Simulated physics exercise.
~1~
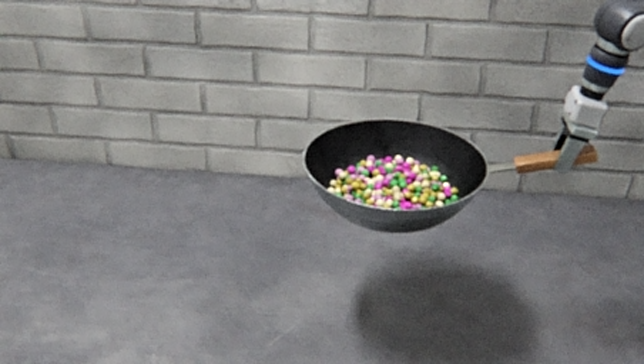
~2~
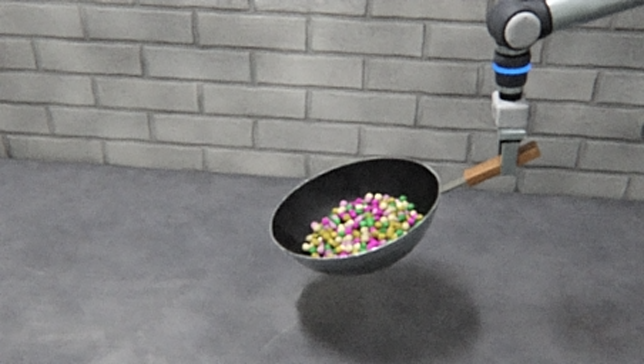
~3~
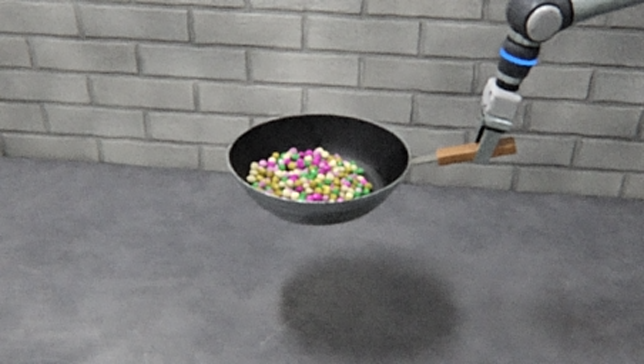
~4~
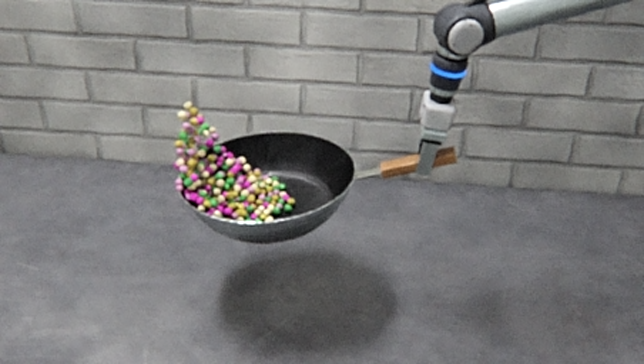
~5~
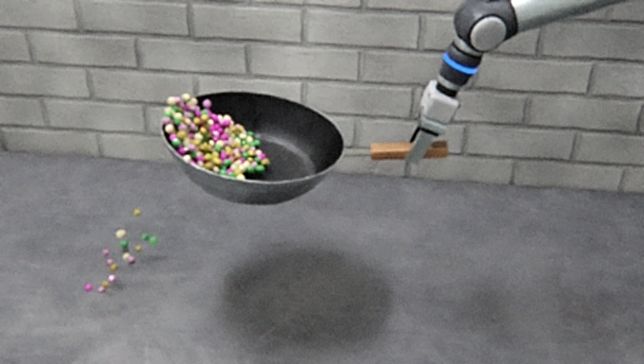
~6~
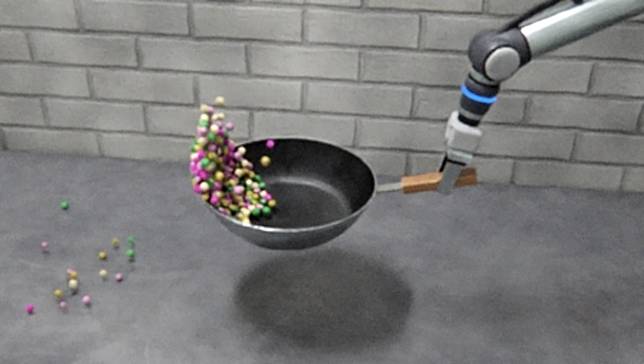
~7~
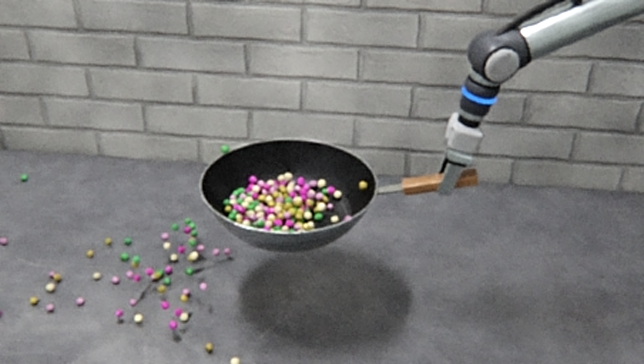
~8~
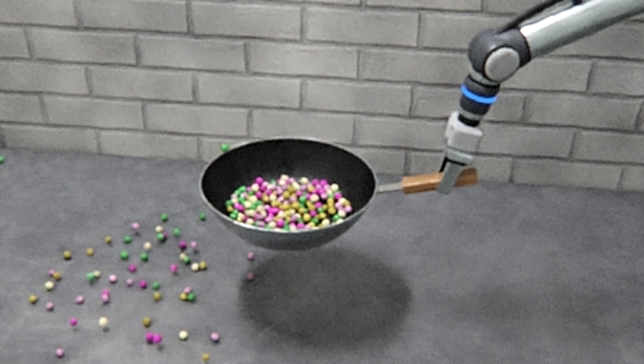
A robot arm jerks a frying pan of colourful sweets leftward, spilling some onto the table.
